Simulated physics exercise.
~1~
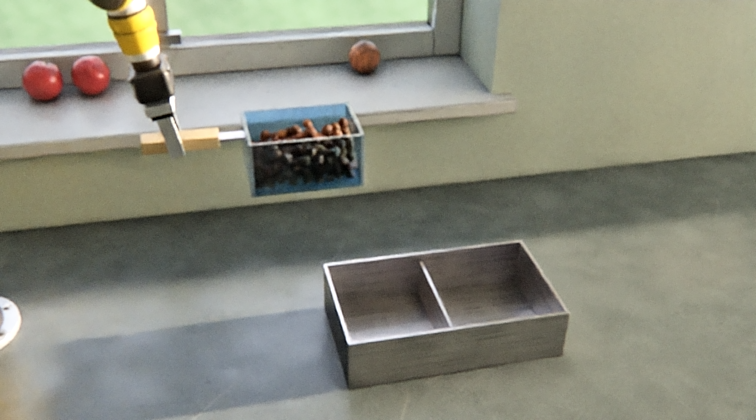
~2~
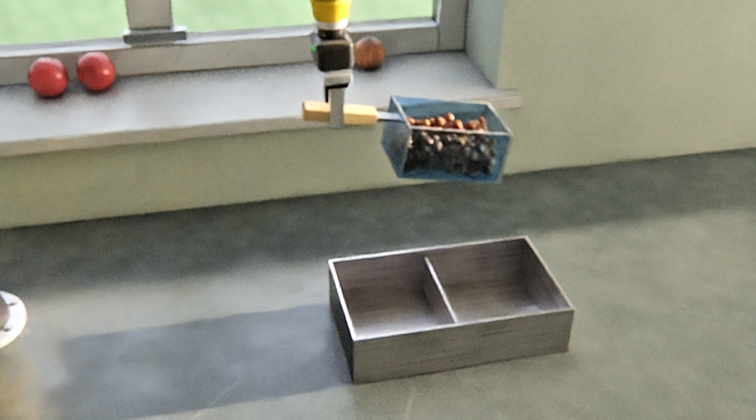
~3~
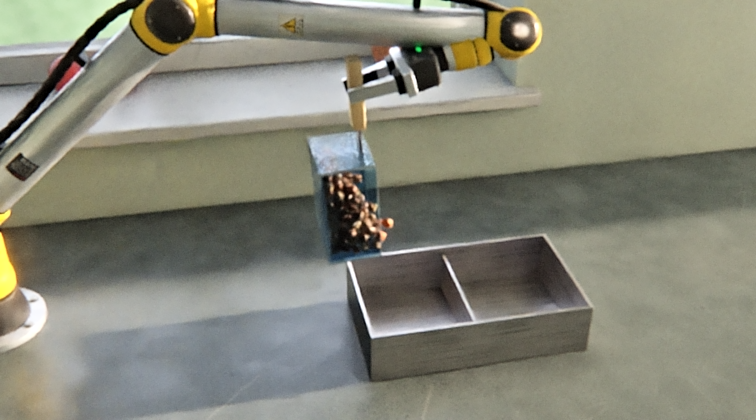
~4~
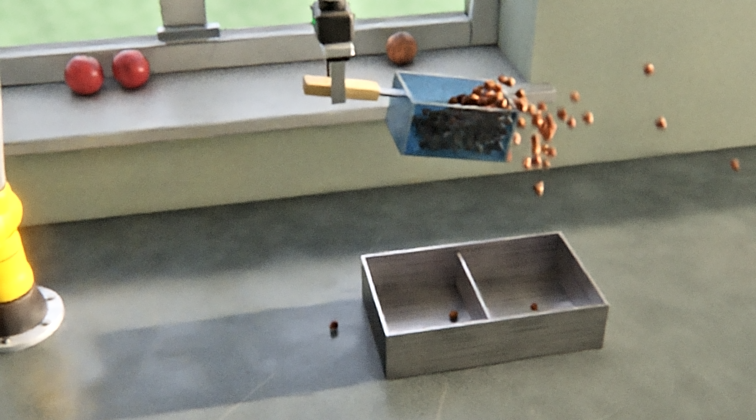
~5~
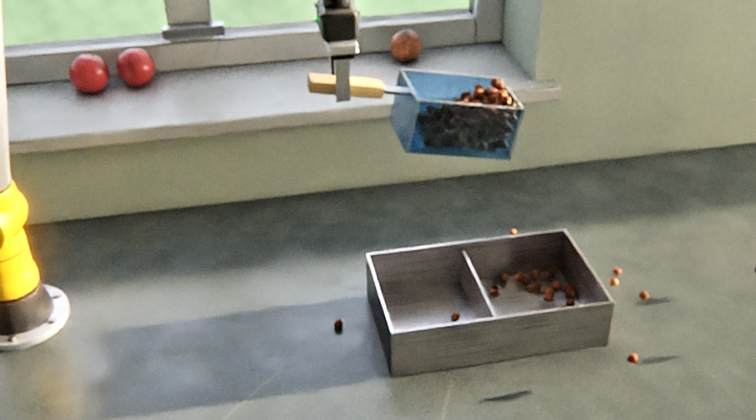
A robot arm tips a blue box, scattering brown nuts into a divided tray and around it.
